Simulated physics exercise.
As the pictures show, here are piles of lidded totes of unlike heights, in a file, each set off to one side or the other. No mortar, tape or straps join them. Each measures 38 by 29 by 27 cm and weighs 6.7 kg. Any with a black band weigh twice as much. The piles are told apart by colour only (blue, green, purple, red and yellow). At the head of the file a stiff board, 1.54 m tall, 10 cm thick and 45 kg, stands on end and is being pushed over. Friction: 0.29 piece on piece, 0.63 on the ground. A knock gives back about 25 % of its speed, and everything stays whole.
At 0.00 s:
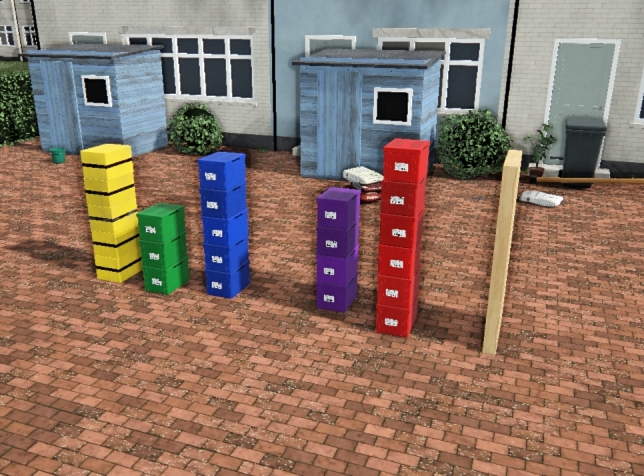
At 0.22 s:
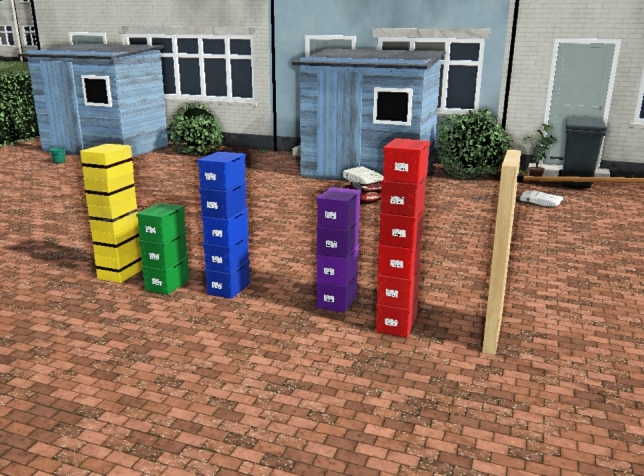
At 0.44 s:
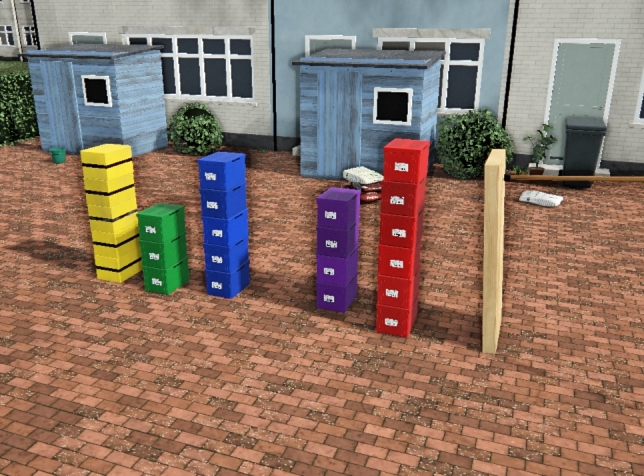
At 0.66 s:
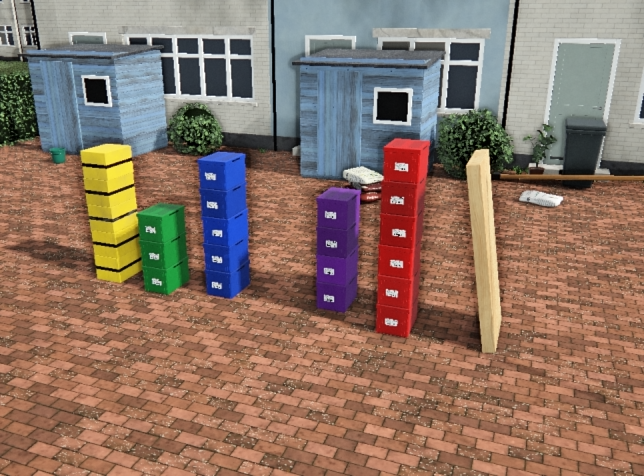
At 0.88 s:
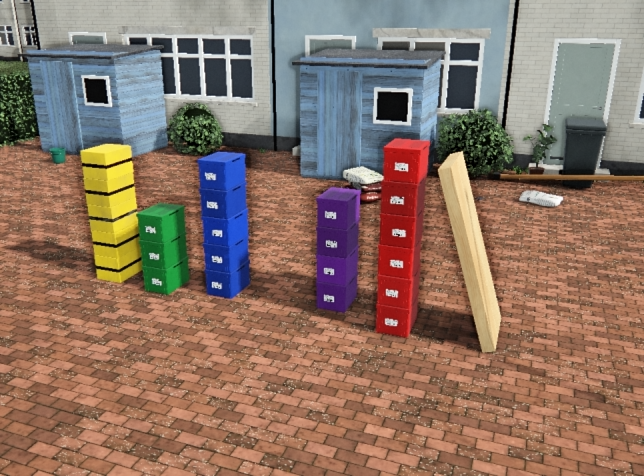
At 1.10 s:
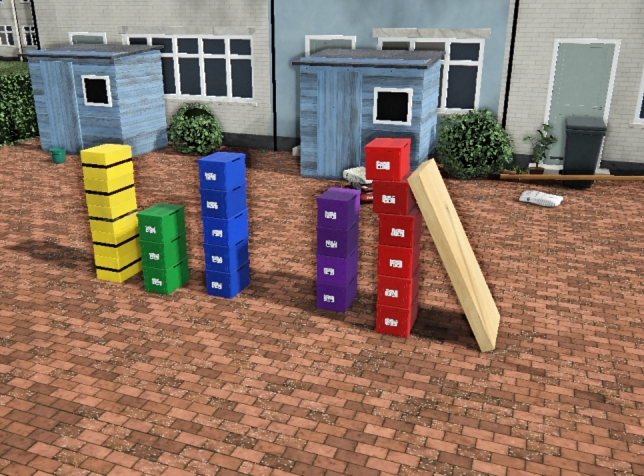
A pale wooden plank standing on end at the right tilts leftward, slowly at first and then further, until it meets the tall red stack and shifts its upper boxes slightly left. Yellow, green, blue and purple stacks stand to the left of the red one, all motionless. The fixed, slightly raised view shows a brick-paved yard with blue sheds, bushes and houses behind.
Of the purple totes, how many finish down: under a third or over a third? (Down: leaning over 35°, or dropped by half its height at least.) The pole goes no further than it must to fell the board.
The part is upwards of a third.
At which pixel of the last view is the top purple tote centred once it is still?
At about (258, 259).
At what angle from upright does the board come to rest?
About 60°.
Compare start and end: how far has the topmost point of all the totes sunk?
About 25 cm.
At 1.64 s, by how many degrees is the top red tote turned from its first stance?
Some 30°.
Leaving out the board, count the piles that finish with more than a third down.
The count is 2.
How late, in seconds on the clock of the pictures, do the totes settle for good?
Near 3.5 s.
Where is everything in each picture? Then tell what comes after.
In the first picture (each place is the centre of the face we see best), pole end (534, 181) 9 cm short, board 0° from upright; top purple tote (332, 214); top red tote (401, 166); the others all in place.
The second picture shows pole end (521, 179) 9 mm in, board 0° from upright; top purple tote (332, 214).
The third picture shows pole end (508, 178) 10 cm in, board 5° from upright; top purple tote (332, 214); the others all in place.
The fourth picture shows pole end (498, 177) 18 cm in, stopped, board 10° from upright; top purple tote (332, 214); the others all in place.
The fifth picture shows pole end (498, 177) 18 cm in, stopped, board 18° from upright; top purple tote (332, 214); the others all in place.
The sixth picture shows pole end (498, 177) 18 cm in, stopped, board 27° from upright; top purple tote (332, 214); top red tote (383, 164) moved 15 cm; 2 have shifted.
By 1.64 s, board 49° from upright; none of the 4 purple totes down (4 of 23 in all colours); top purple tote tilted 23°; top red tote tilted 34°, 27 cm lower.
By 2.04 s, board 58° from upright; 1 of the 4 purple totes down (5 of 23 in all colours); top purple tote on its side; top red tote on its side.
When it is over (3.7 s), board 59° from upright; 3 of the 4 purple totes down (7 of 23 in all colours); top purple tote on its side; top red tote on its side. That is 75 per cent. In pixels of the last frame, middles, top purple tote near (258, 259), top red tote near (146, 307).
